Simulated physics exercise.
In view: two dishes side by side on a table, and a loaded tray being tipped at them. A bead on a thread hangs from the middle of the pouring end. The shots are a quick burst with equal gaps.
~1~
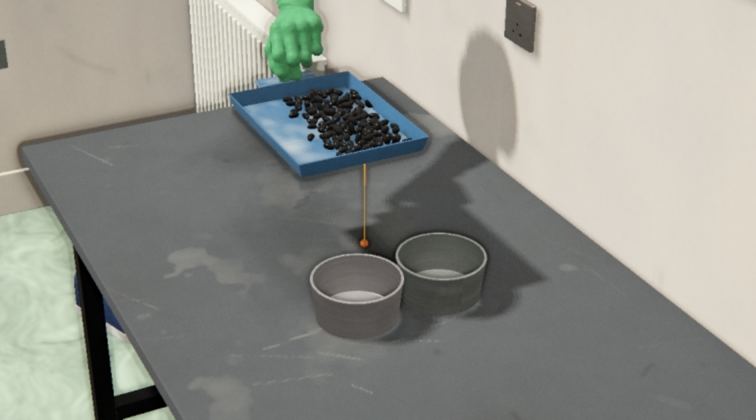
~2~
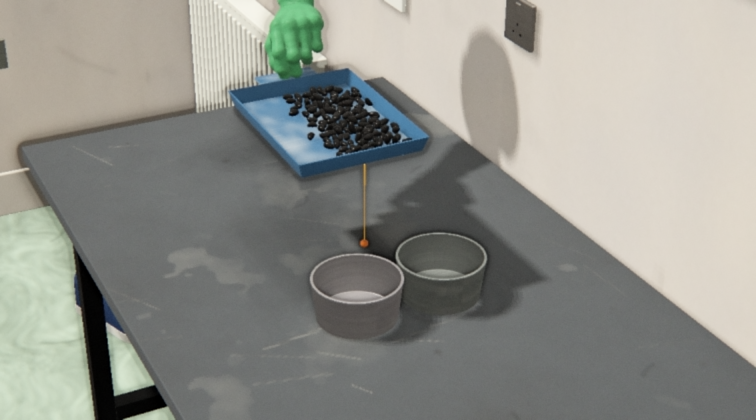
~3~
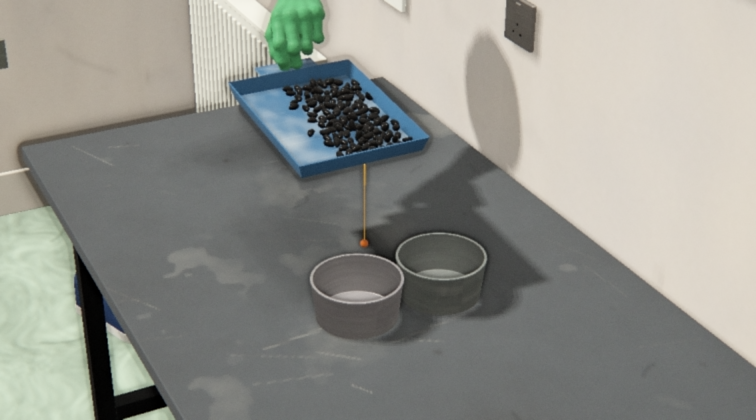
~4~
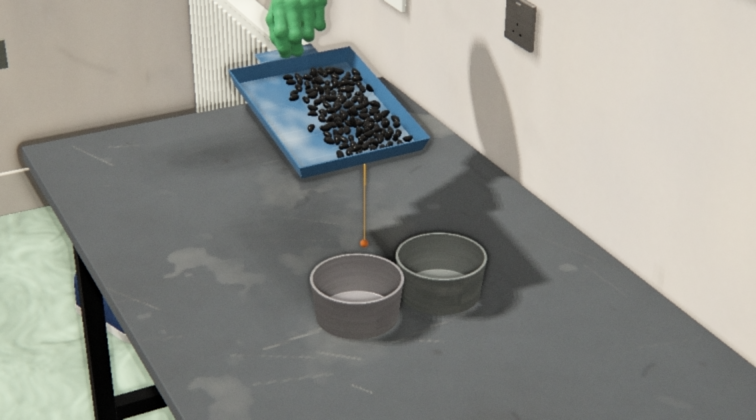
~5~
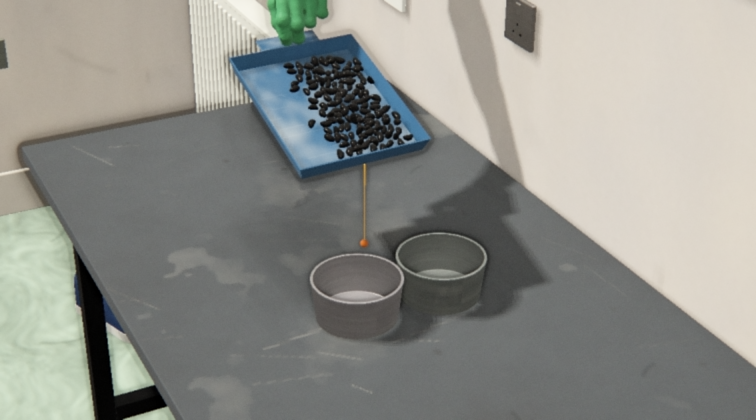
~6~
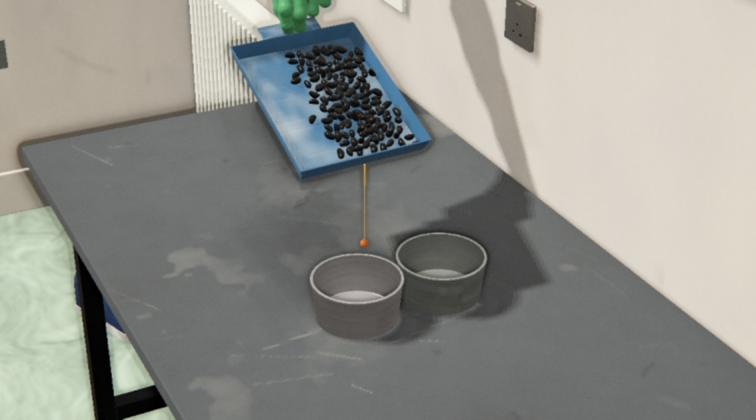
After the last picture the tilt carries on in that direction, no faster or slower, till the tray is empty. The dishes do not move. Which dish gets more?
Fuller: The left-hand dish.
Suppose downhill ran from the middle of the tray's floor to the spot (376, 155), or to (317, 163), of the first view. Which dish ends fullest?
In turn: Right; left.
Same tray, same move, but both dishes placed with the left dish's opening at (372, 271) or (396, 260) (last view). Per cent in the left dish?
Near 60 % and 30 %.
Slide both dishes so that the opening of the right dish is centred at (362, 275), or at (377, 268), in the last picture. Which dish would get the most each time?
In turn: The dish on the right; right.
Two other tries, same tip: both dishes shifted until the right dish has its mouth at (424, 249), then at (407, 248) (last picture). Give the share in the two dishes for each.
Roughly 60 per cent, and 50 per cent.
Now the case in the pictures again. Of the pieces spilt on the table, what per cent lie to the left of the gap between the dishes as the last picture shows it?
Close to 70 per cent.
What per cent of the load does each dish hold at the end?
Left dish near 70 in a hundred; right dish near 20.
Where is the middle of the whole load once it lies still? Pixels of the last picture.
Around (369, 315).
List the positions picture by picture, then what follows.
In the first frame, corners of the pouring end (302, 162) and (422, 135), level; middle of the load (347, 118), black beans; left dish (377, 316); right dish (463, 292); bead on its thread (364, 243).
In the second frame, corners of the pouring end (302, 162) and (422, 136), level; middle of the load (347, 116).
In the third frame, corners of the pouring end (302, 163) and (423, 136), tipped barely, level across its low end; middle of the load (347, 112).
In the fourth frame, corners of the pouring end (303, 164) and (423, 136), tipped a little, level across its low end; middle of the load (347, 106).
In the fifth frame, corners of the pouring end (303, 165) and (424, 137), tipped clearly, level across its low end; middle of the load (348, 99).
In the sixth frame, corners of the pouring end (304, 167) and (425, 137), tipped clearly, level across its low end; middle of the load (349, 94); left dish (377, 316); right dish (463, 292).
Just after the last frame, tray tipped steeply; almost all on the tray; just a few in the air.
A moment on, tray tipped past a quarter turn; roughly half on the tray; roughly a quarter in the left dish; just a few in the right dish; about a tenth outside both; roughly a third in the air.
Further on, tray tipped past a quarter turn; roughly two thirds in the left dish; roughly a quarter in the right dish; roughly a quarter outside both.
When it is over, tray tipped past a quarter turn; roughly two thirds in the left dish; roughly a quarter in the right dish; roughly a quarter outside both.
